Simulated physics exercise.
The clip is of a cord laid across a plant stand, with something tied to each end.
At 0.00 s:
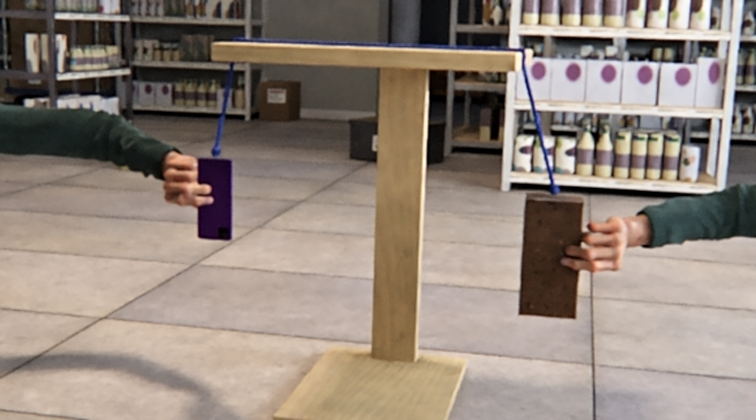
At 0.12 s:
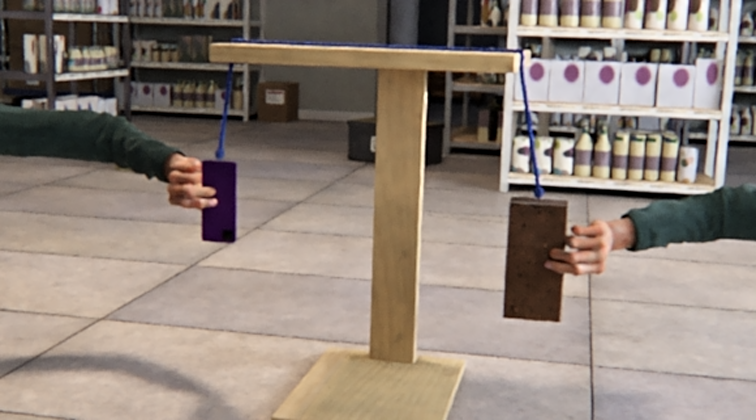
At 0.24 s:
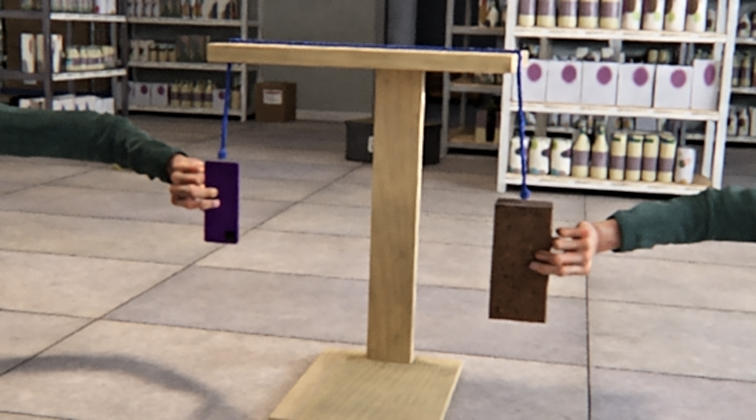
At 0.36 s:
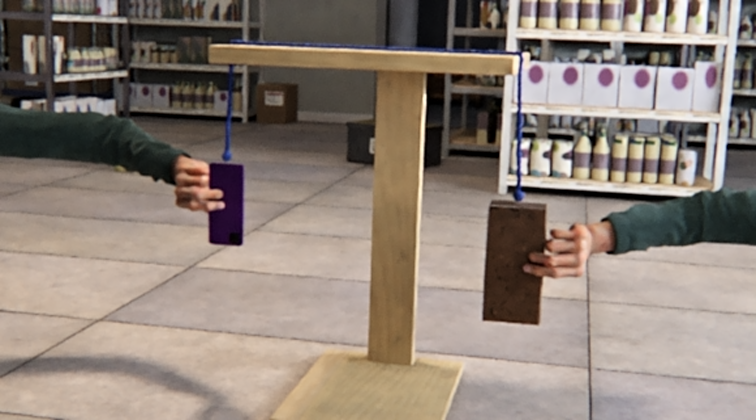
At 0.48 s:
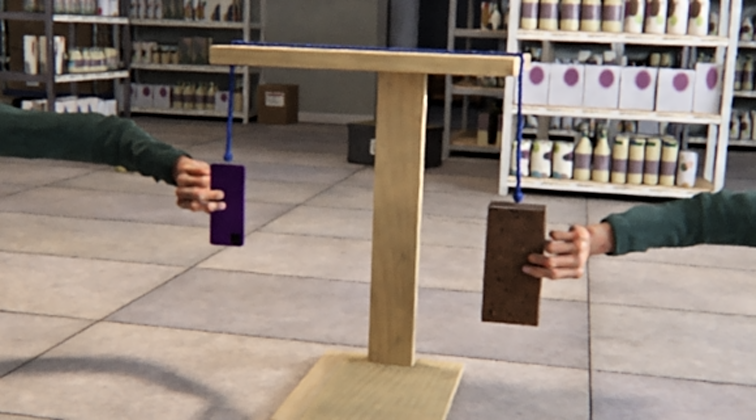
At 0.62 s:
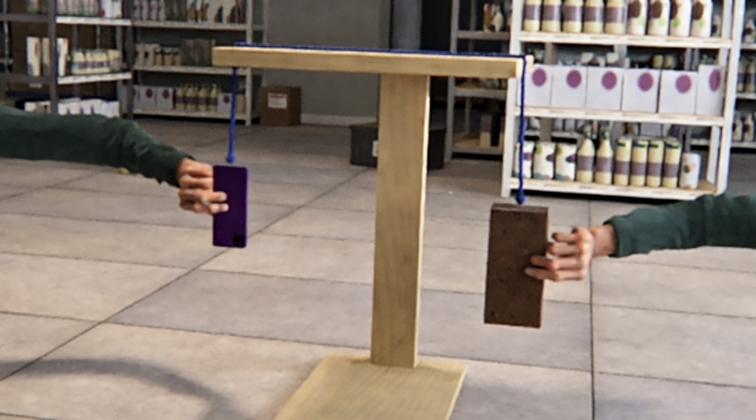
In a storeroom with a tiled floor and shelves of bottles and boxes behind, the view is from the front at close range. A blue cord lies across a pale wooden stand, a purple phone tied at left and a larger brown brick at right, each held by a green-sleeved hand. The right hand moves the brick inward, the left shifts the phone slightly right, and both then stay nearly still.
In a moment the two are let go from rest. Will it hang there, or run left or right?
The cord runs down on the right.
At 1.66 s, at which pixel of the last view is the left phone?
Close to (287, 46).
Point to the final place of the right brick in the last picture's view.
Close to (502, 386).
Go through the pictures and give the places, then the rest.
The first picture shows left phone (215, 199); right brick (551, 256); cord over the top (385, 46).
The second picture shows left phone (219, 202); right brick (536, 259).
The third picture shows left phone (221, 202); right brick (521, 260).
The fourth picture shows left phone (226, 205); right brick (515, 262).
The fifth picture shows left phone (227, 205); right brick (514, 263).
The sixth picture shows left phone (230, 207); right brick (516, 265); cord over the top (386, 52).
After 1.00 s, left phone higher near (209, 91); right brick lower near (507, 370).
After 1.66 s, left phone pulled up onto the top near (287, 46); right brick down on the floor near (502, 386).
In the end, left phone pulled up onto the top near (287, 46); right brick down on the floor near (502, 386). The cord is pulled to the right.
